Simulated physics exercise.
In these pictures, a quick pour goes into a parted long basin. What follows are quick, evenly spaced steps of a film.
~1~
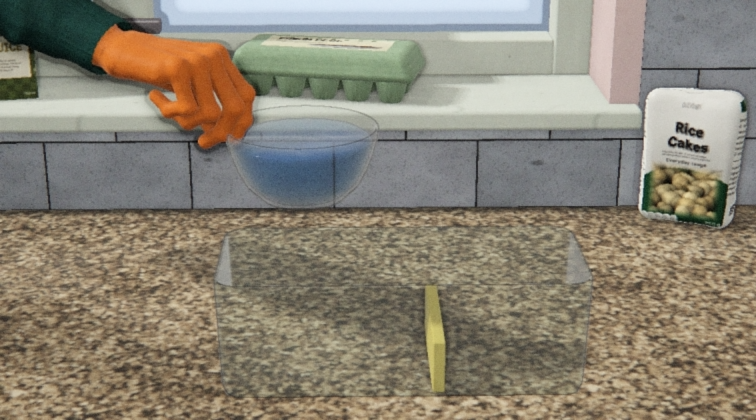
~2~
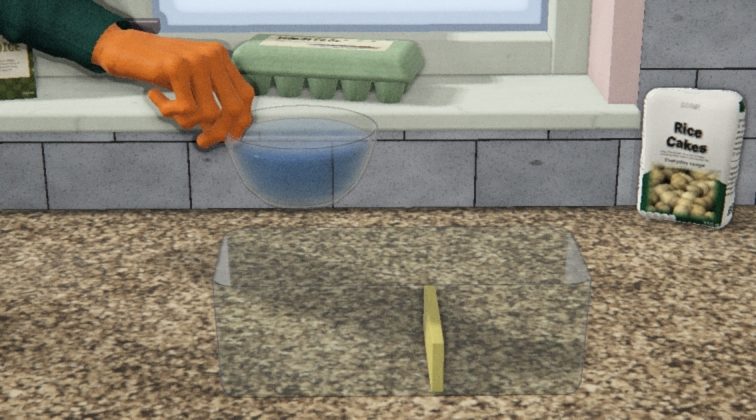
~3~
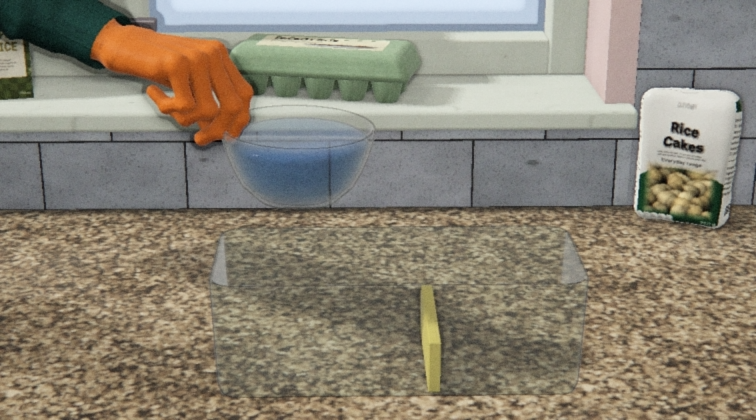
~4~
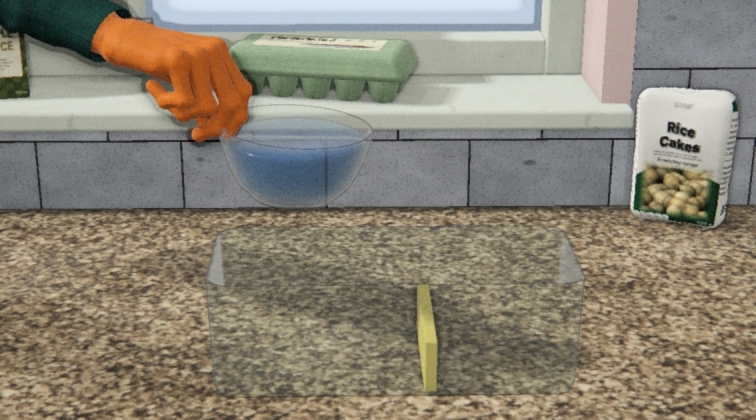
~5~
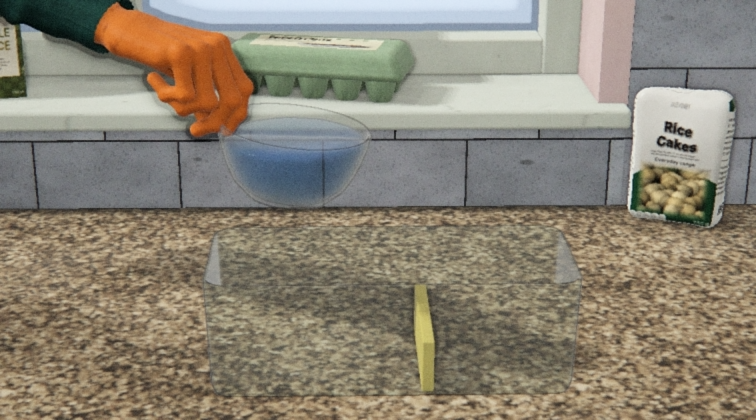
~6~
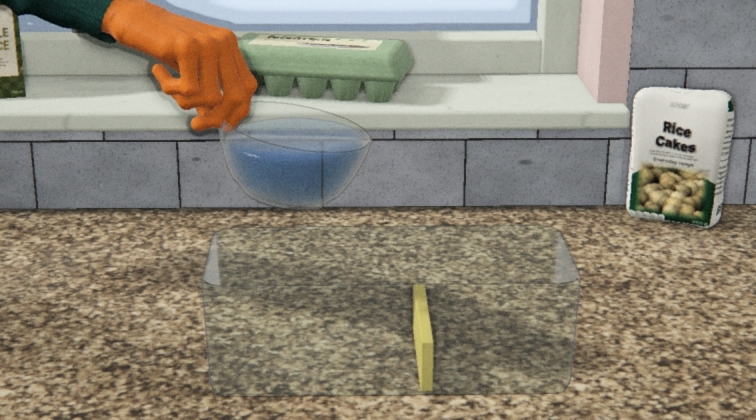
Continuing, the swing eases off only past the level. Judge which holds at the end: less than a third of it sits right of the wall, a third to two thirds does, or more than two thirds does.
I reckon what ends right of the wall lands in the middle band of a third to two thirds.
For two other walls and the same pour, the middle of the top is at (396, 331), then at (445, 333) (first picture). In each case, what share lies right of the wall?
About 80 per cent, then about 45 per cent.
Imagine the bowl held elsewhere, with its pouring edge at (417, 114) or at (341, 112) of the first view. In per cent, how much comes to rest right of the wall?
Around 85 percent first, around 5 percent second.
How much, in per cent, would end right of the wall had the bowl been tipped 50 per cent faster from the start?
I'd put it at some 40 percent.
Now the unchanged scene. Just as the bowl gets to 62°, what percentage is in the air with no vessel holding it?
Near 25 parts in a hundred.
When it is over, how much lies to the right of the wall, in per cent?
Roughly 55 %.
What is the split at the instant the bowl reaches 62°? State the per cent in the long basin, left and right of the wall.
Left 5, right 20.
A moment on, the bowl is tipped part way and 46 per cent is still to pour, 7 is left of the wall and 19 right of it.
Next, the bowl is tipped on its side and 3 per cent is still to pour, 41 is left of the wall and 53 right of it.
Then the bowl is tipped right over and 0 per cent is still to pour, 47 is left of the wall and 53 right of it.
Later the bowl is tipped right over and 0 per cent is still to pour, 47 is left of the wall and 53 right of it.
At rest 47 per cent lies left of the wall, 53 right of it and 0 outside.
